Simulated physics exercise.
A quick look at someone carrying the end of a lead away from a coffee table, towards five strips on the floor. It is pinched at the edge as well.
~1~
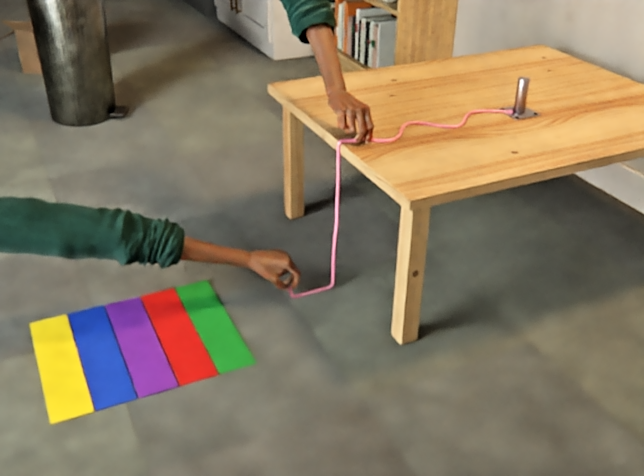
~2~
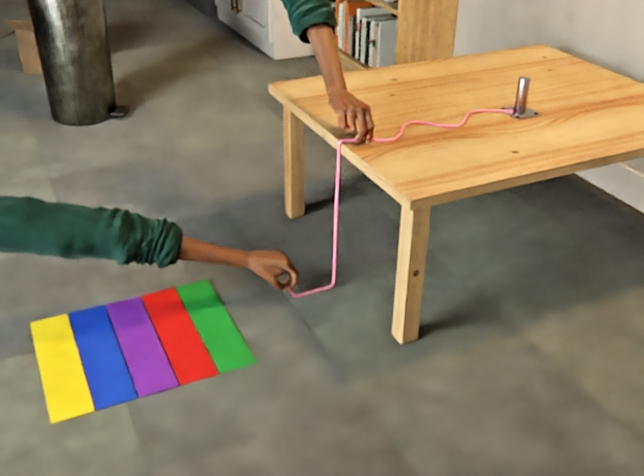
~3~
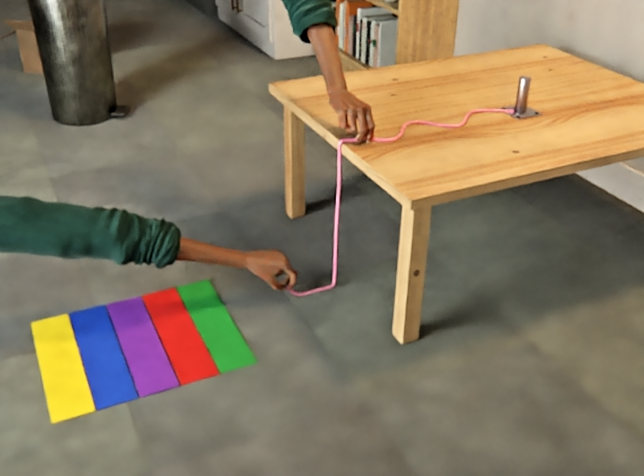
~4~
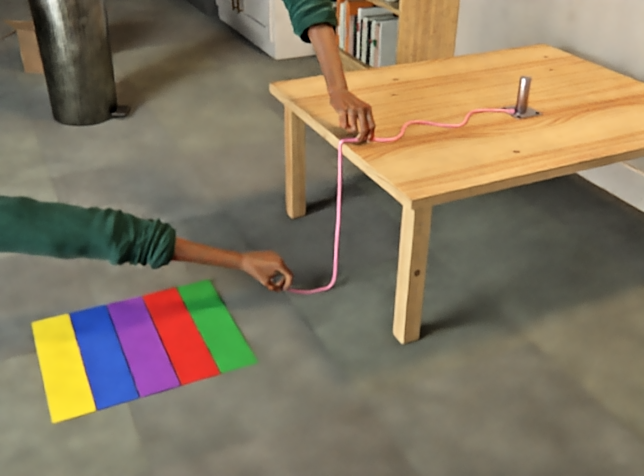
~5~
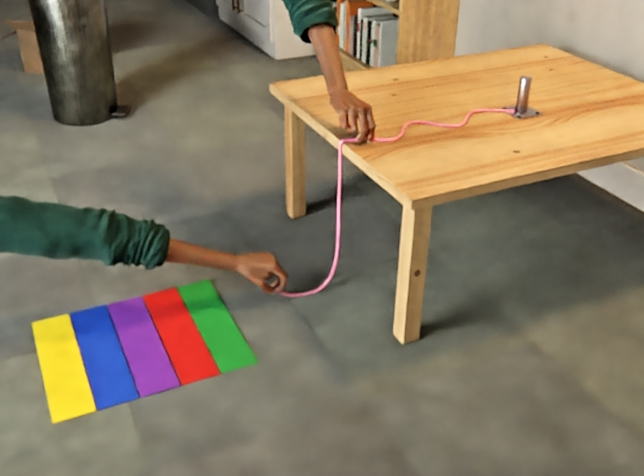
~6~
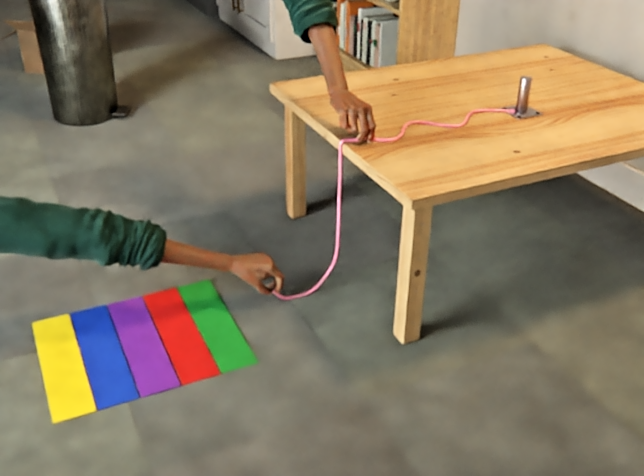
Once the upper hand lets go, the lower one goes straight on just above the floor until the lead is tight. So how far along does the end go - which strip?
Along to the purple strip.
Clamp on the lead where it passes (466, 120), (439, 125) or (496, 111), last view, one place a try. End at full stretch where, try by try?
For the three tries you'd see (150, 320), (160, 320) and (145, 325).
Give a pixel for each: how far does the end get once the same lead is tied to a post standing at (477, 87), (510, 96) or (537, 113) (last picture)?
The three places are (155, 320), (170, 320) and (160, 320), in that order.
Early on, end near (199, 310); over green.
Midway, end near (161, 320); over red.
At the end of the slack, end near (138, 326); over purple. The end stops over the purple strip.
